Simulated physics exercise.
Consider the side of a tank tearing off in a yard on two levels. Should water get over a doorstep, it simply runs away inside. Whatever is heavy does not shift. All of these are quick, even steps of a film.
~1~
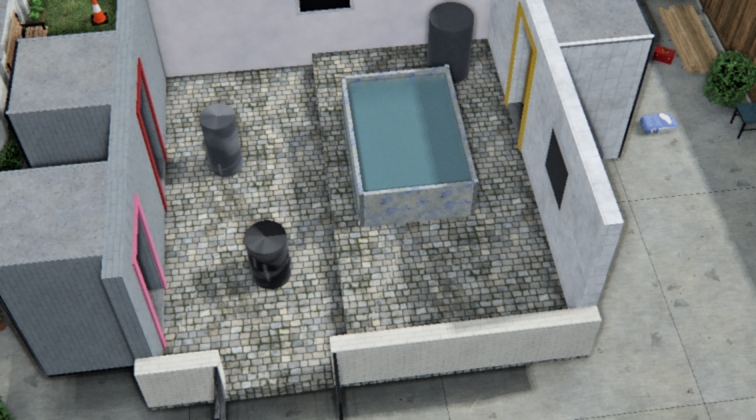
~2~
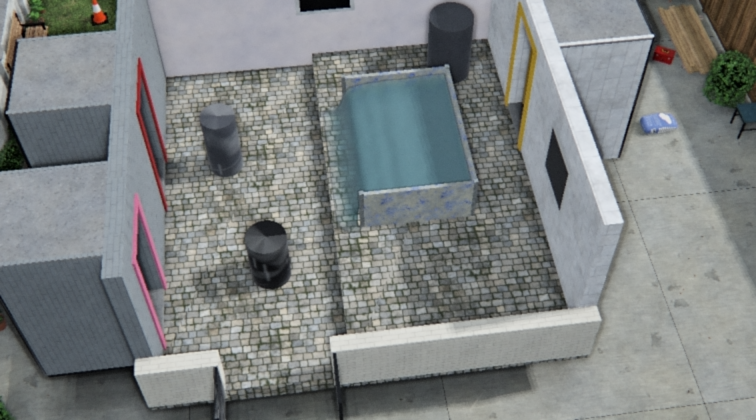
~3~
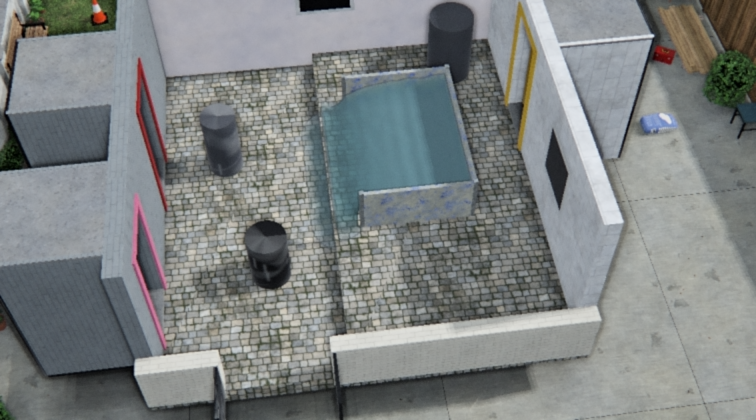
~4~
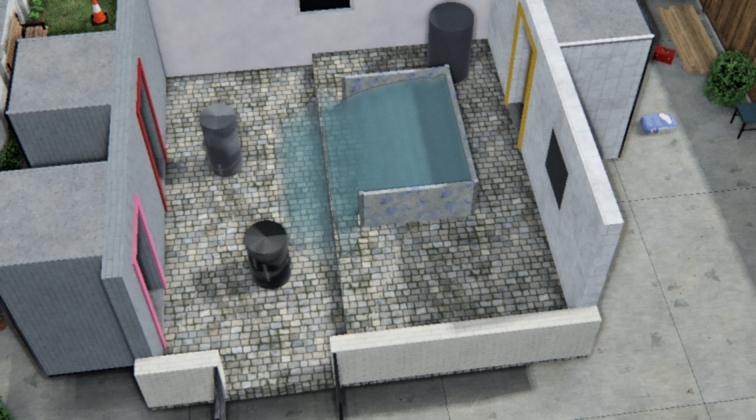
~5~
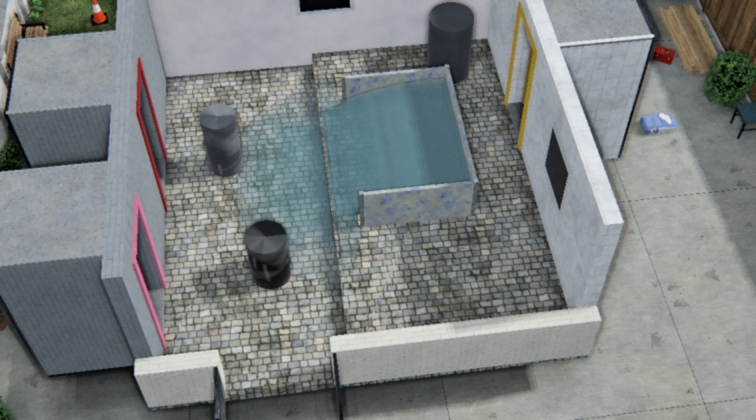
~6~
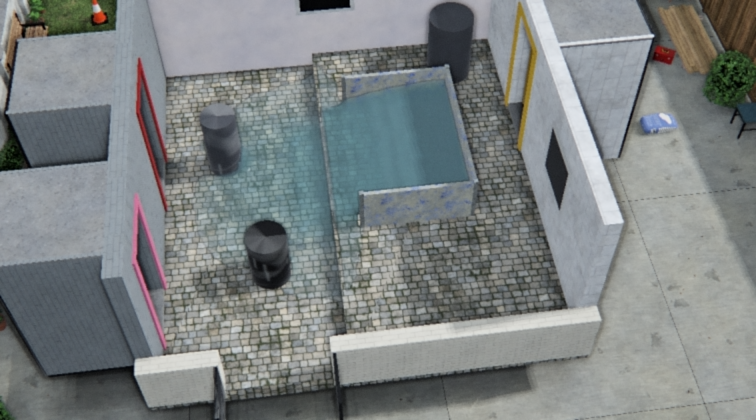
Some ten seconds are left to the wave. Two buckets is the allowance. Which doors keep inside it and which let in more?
Here is how it goes: The yellow door keeps inside it; the red door lets in more; the pink door lets in more.
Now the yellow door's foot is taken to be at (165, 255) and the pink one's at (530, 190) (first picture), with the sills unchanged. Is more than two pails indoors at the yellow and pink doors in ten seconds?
Result - yellow door: Goes past the limit; pink door: Remains beneath it.
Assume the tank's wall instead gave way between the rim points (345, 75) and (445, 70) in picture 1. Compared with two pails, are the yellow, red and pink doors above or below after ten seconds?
Yellow door: Beyond the mark; red door: Short of the mark; pink door: Beyond the mark.
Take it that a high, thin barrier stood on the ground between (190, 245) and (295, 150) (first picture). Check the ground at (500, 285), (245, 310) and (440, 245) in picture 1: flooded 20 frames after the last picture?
Reading the points as listed, I get left untouched, then deluged, then left untouched.
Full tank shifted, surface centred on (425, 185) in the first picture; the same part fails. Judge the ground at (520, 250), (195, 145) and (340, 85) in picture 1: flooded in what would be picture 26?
Spot by spot, in the order asked: Untouched, swamped, untouched.
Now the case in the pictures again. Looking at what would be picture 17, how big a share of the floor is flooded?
Some 50 per cent.
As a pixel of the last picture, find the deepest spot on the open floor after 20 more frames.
It should be close to (309, 70).
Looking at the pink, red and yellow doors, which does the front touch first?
That's the door marked red.
A moment on, water covers 40 % of the floor; the yellow door not reached, the red door over two buckets in, the pink door wet at the sill, nothing in.
Next, water covers 50 % of the floor; the yellow door not reached, the red door far over two buckets in, the pink door under two buckets in.
Then, water covers 55 % of the floor; the yellow door not reached, the red door far over two buckets in, the pink door over two buckets in.
Later, water covers 60 % of the floor; the yellow door not reached, the red door far over two buckets in, the pink door over two buckets in.
In the end, water covers 55 % of the floor; the yellow door wet at the sill, nothing in, the red door far over two buckets in, the pink door far over two buckets in.
